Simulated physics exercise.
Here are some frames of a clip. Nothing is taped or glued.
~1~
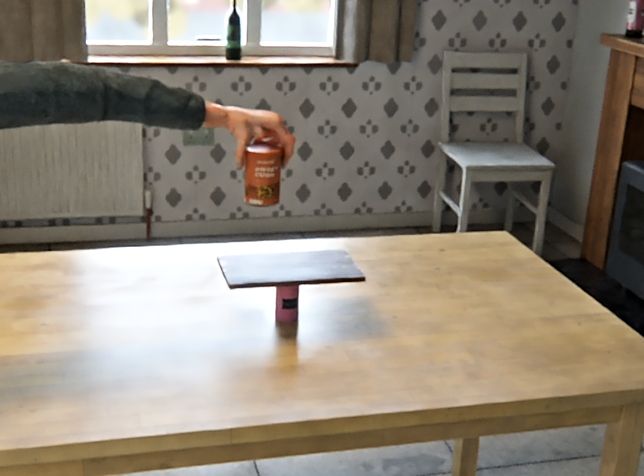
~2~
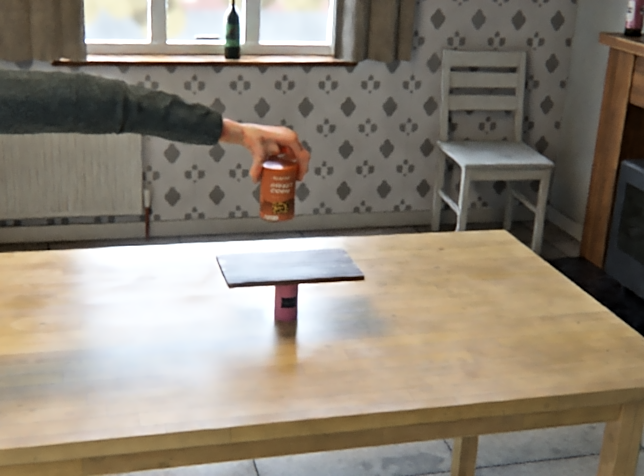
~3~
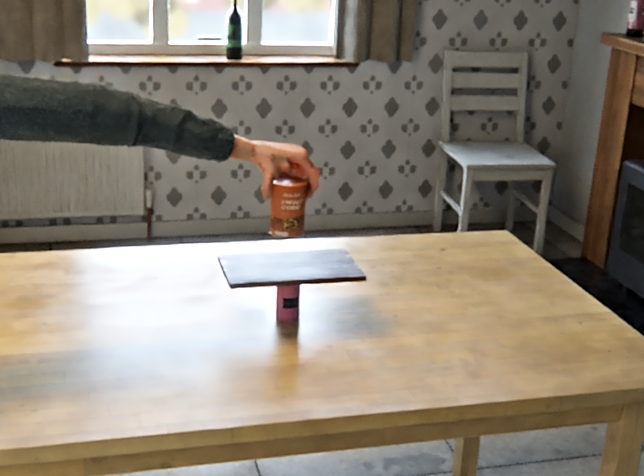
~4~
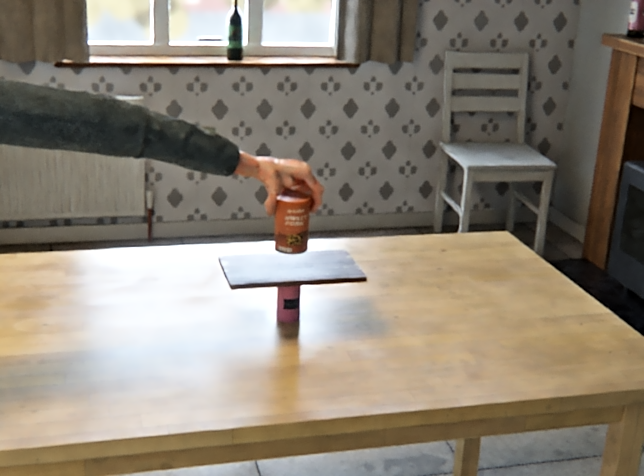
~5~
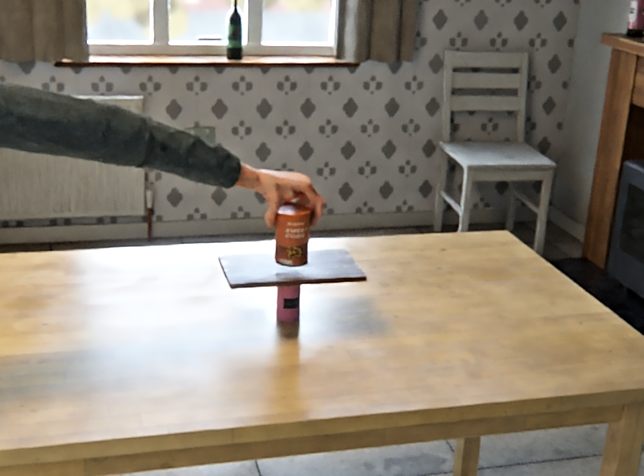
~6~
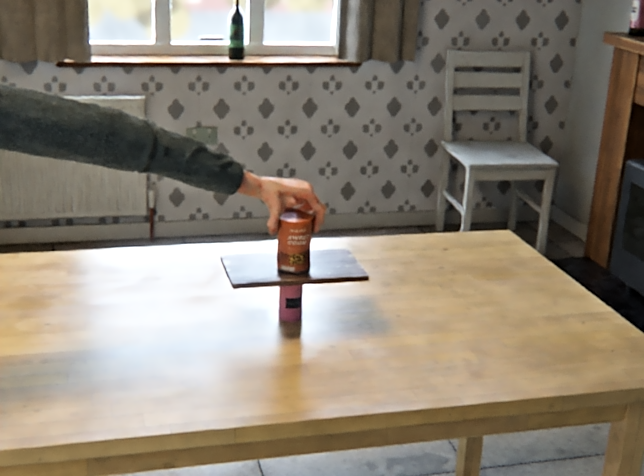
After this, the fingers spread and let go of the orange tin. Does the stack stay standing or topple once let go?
Basically, the build is sound there.
Then, 0.80 s on from there, no change.
Then, 1.70 s on from there, orange tin resting near (294, 242).
In the end, all 3 unmoved. At the end, from the last picture's camera, orange tin near (294, 243). The stack holds.
